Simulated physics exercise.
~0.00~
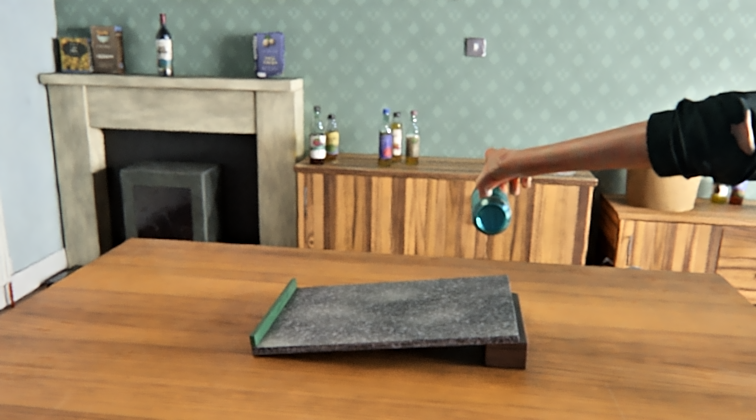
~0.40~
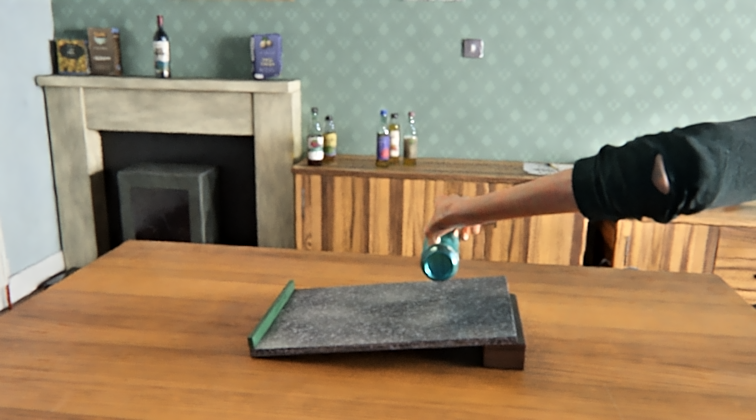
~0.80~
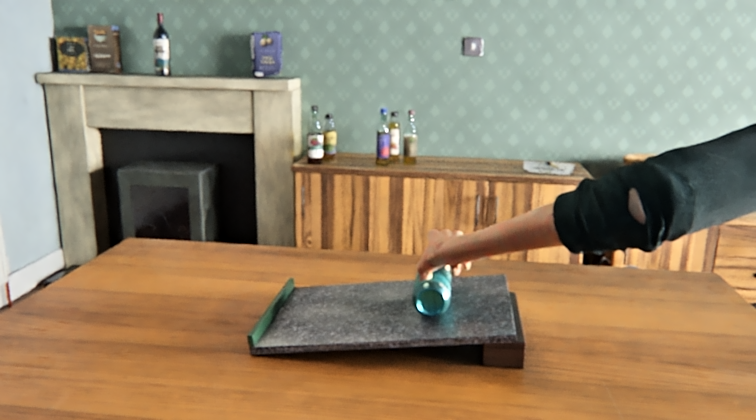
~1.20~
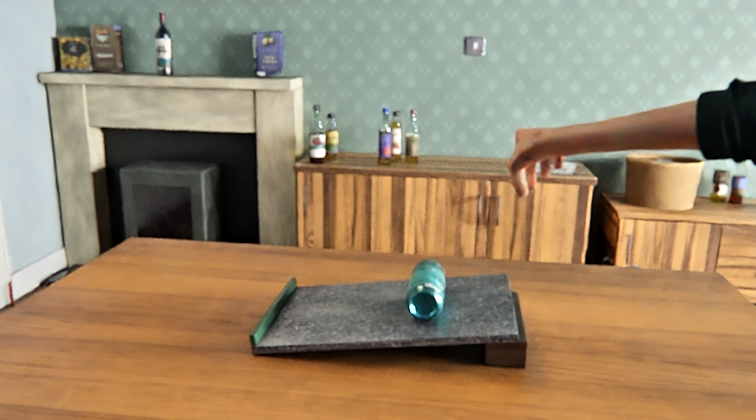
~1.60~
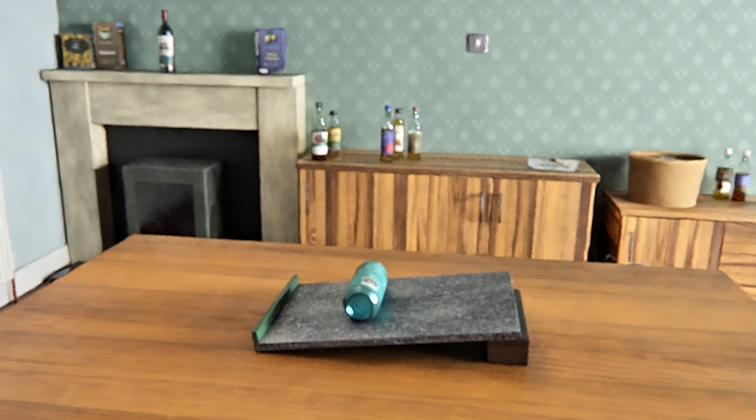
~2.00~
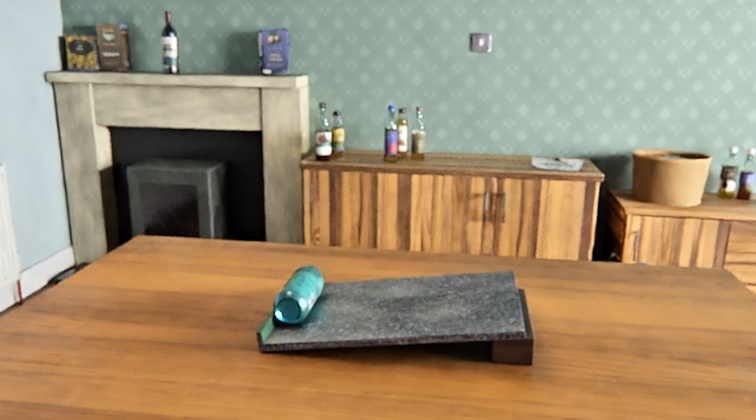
A hand lays a turquoise can on a tilted board, and it rolls down leftward.
